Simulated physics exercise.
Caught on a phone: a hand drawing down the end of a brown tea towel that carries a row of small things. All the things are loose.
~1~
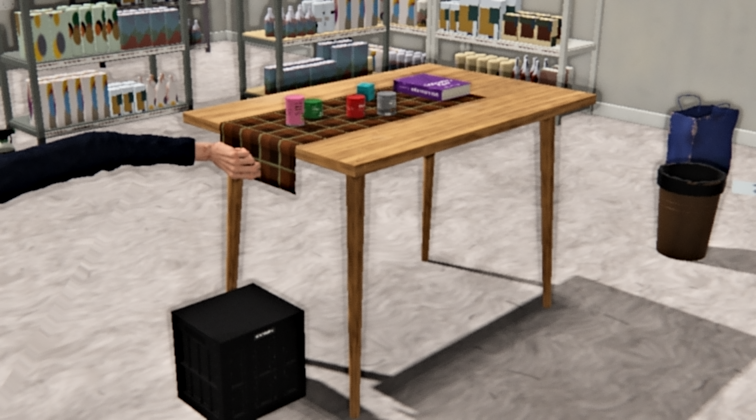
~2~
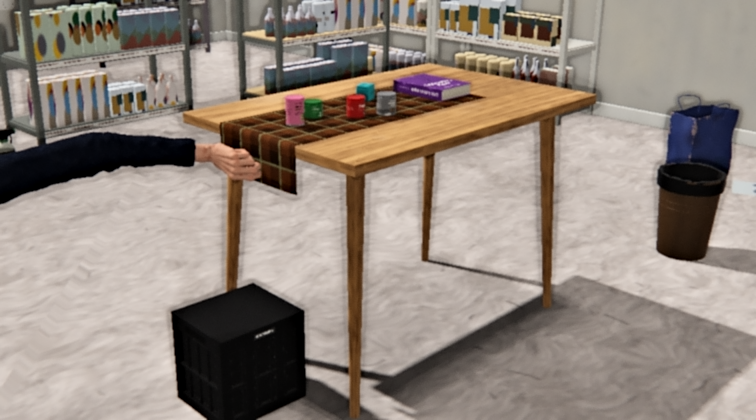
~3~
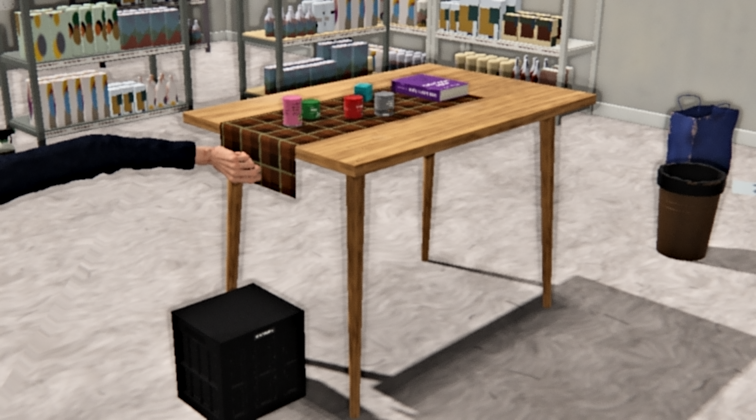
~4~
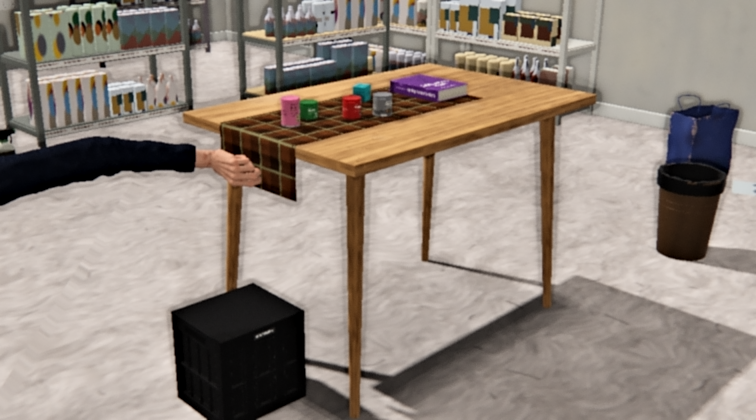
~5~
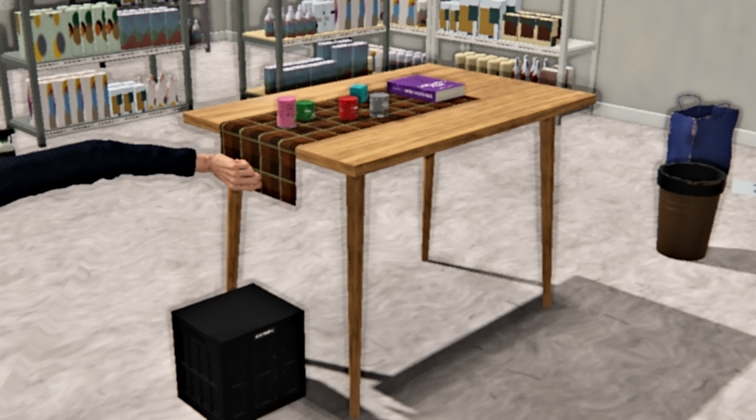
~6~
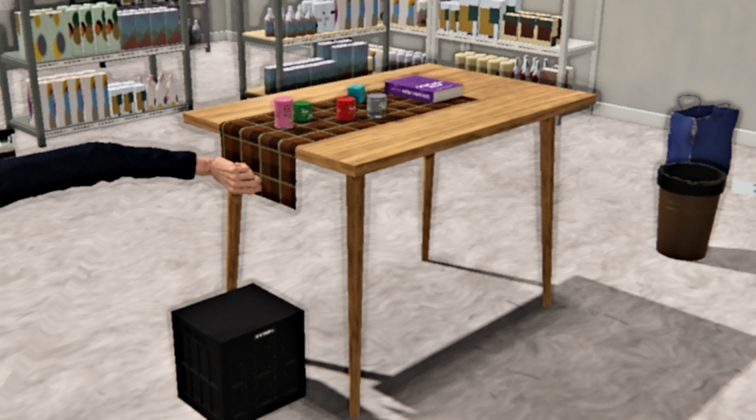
A hand slowly draws a brown checked cloth slightly down, shifting small colourful items left.
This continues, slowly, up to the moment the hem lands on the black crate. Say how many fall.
The count of fallen things is three.
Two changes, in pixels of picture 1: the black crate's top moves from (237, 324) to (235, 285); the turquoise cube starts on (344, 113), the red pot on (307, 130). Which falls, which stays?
The turquoise cube holds on; the red pot drops off.
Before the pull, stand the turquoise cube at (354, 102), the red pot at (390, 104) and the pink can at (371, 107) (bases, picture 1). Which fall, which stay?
The turquoise cube remains up, the red pot holds on, the pink can keeps its place on top.
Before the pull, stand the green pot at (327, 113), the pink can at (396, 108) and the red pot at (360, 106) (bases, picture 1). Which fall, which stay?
The green pot falls; the pink can stays on; the red pot stays on.
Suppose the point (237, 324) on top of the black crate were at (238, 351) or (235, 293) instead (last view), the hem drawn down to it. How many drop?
In that case 4 and 2.
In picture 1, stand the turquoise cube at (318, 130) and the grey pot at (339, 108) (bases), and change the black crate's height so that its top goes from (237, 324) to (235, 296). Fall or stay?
The turquoise cube comes down; the grey pot survives.
Soon after, hem near (258, 252); pink can gone.
After that, hem near (258, 288); pink can and green pot gone.
In the end, hem on the crate; pink can, green pot and red pot gone. It carries off three.
